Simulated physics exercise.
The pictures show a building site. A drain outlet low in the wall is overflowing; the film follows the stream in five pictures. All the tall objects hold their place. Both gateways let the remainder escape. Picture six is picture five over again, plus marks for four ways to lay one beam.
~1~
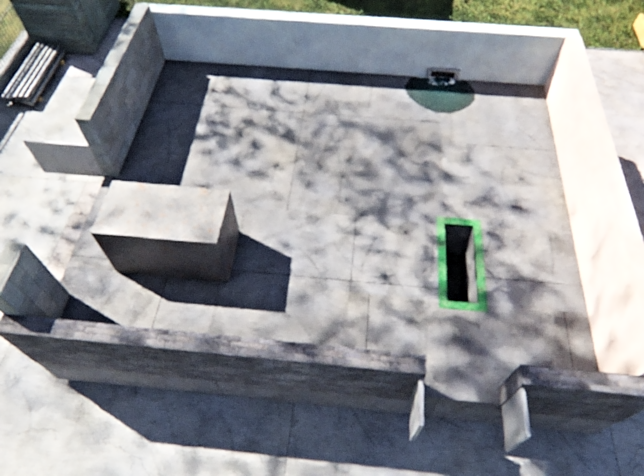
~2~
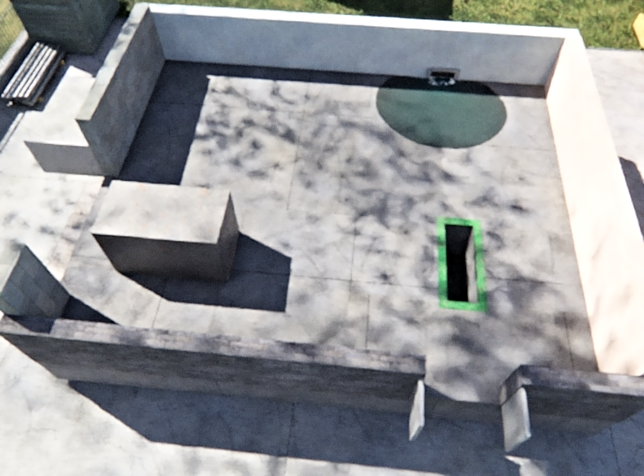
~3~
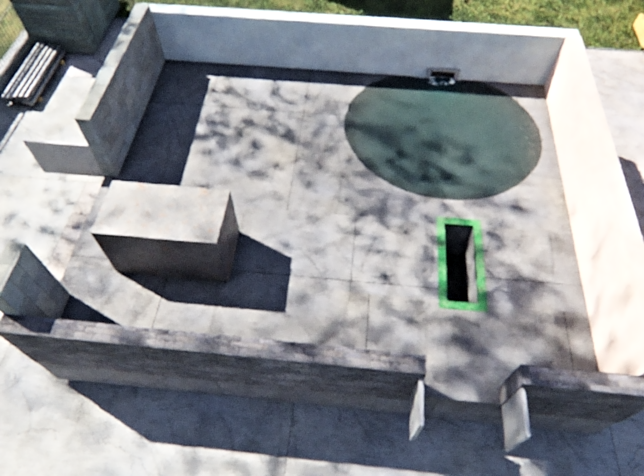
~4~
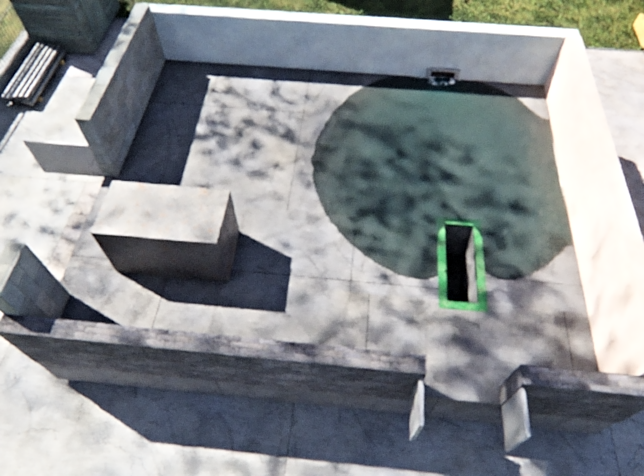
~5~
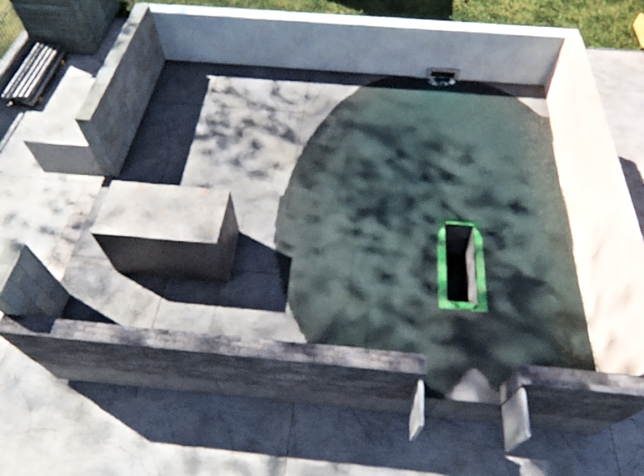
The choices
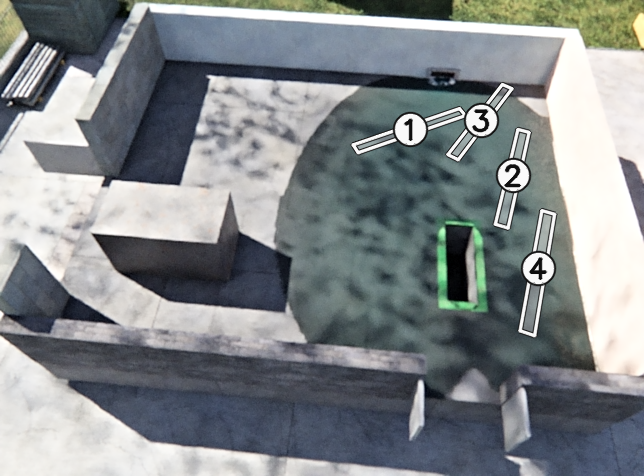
A walled concrete yard sat in patchy sunlight as a greenish pool of water spread from the outlet at the back wall, reached the green-edged drain, then surrounded it and neared the front wall.
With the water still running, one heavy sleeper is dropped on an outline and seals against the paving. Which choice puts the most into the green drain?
Best: 2.
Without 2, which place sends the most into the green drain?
4.
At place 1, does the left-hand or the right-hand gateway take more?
The right one.
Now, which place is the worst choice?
1 it is.
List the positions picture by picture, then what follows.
Outfall at (443, 74); green drain at (461, 262); open gate at (457, 382); open gate at (96, 231); 2 % of the ground under water, visible out to (458, 107); green drain still dry, in the first picture.
In the second picture, 8 % of the ground under water, visible out to (419, 140); green drain still dry.
In the third picture, 18 % of the ground under water, visible out to (401, 187); green drain still dry.
In the fourth picture, 32 % of the ground under water, visible out to (525, 273); green drain taking water.
In the fifth picture, 49 % of the ground is wet; green drain taking water.
In white, 1 from (355, 148) to (462, 112); 2 from (501, 226) to (523, 130); 3 from (453, 157) to (507, 86); 4 from (527, 333) to (548, 212).
If 1 is chosen, about 10 % of the stream goes into the green drain, about 84 % out by the gates.
If 2 is chosen, about 47 % of the stream goes into the green drain, about 45 % out by the gates.
If 3 is chosen, about 20 % of the stream goes into the green drain, about 73 % out by the gates.
If 4 is chosen, about 33 % of the stream goes into the green drain, about 59 % out by the gates.
